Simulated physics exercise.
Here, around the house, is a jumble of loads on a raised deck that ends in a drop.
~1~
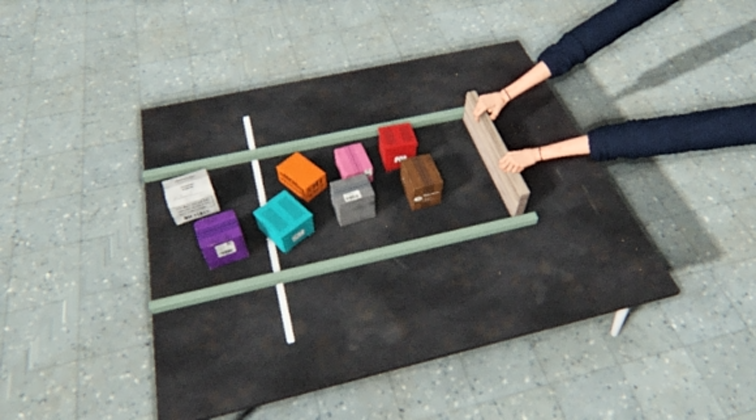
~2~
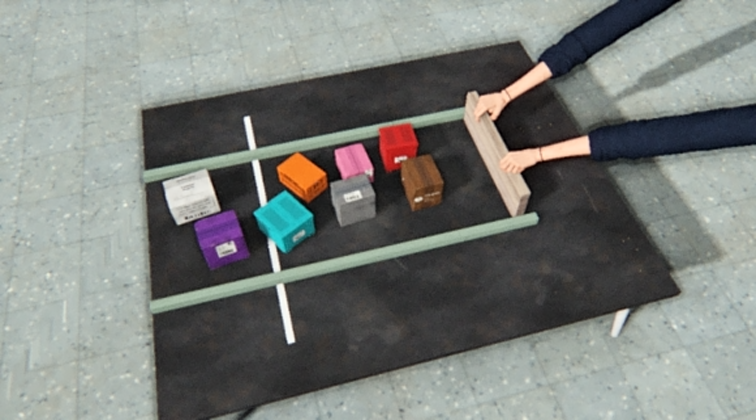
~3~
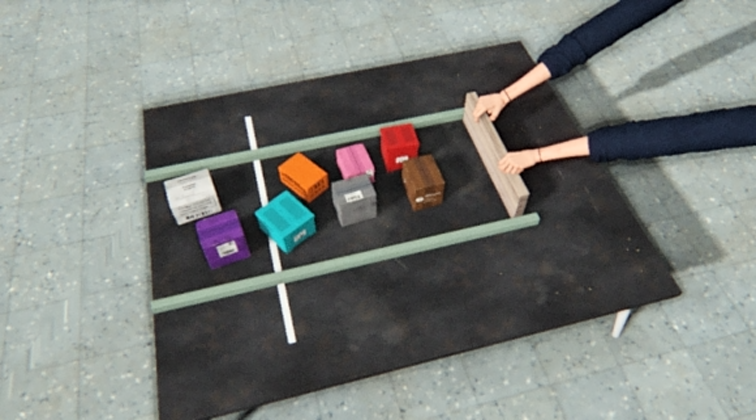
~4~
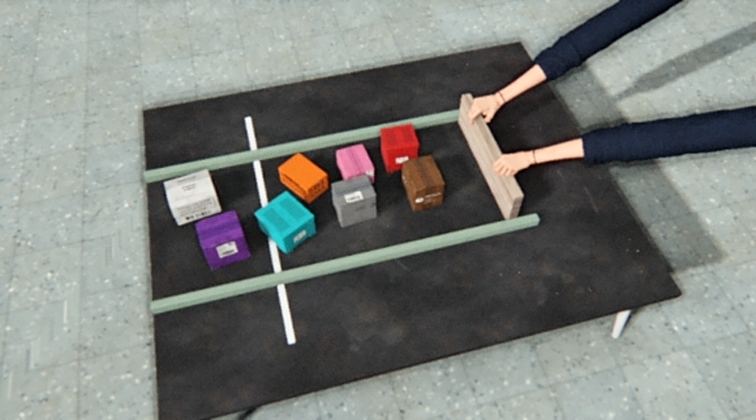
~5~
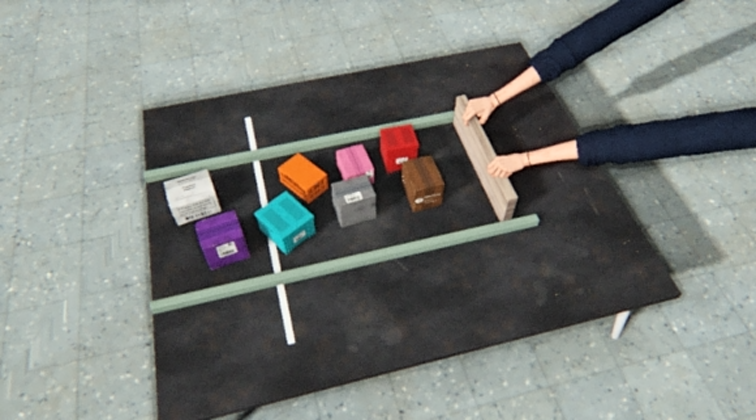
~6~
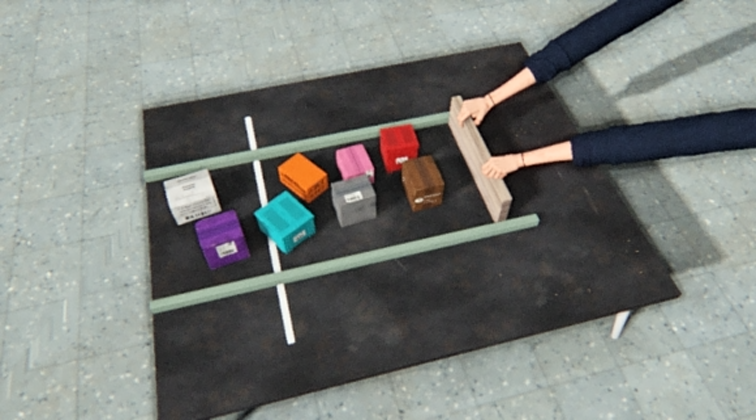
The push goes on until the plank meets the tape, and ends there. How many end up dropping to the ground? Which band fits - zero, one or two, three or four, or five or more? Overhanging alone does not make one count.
The band that fits is one or two.
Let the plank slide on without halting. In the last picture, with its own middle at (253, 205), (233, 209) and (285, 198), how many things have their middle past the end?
Respectively, 2, 3 and 0.
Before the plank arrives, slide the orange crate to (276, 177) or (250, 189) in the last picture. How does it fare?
The orange crate stays put the first time and stays put the second time.
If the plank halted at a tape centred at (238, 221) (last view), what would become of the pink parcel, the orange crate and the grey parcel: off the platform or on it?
Short version: The pink parcel sits tight, the orange crate sits tight, the grey parcel sits tight.
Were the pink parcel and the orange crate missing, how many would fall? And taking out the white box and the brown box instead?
You'd see 1 fallen, and 0 in the other try.
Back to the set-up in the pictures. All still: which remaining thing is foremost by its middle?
White box.
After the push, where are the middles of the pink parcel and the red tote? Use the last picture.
About (214, 197), and the other about (243, 181).
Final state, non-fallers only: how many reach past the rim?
Number: 1.
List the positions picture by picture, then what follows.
The first picture shows white box (191, 196); purple box (222, 239); turquoise tote (285, 222); plank (494, 153); tape (265, 215).
The second picture shows purple box (222, 240); red tote (398, 148).
The third picture shows turquoise tote (286, 222); brown box (423, 182).
The fourth picture shows white box (193, 197); pink parcel (355, 167).
The fifth picture shows purple box (223, 240); plank (483, 157).
The sixth picture shows white box (193, 197); purple box (223, 240); turquoise tote (286, 223); plank (478, 158); tape (267, 215).
A little later, none off yet; white box at rest near (193, 197); purple box at rest near (223, 240); turquoise tote at rest near (286, 223).
Next, none off yet; white box at rest near (193, 197); purple box shifted a little near (216, 241); turquoise tote shifted about its own width near (257, 232).
When it is over, the number that fall off is one or two; down, purple box.
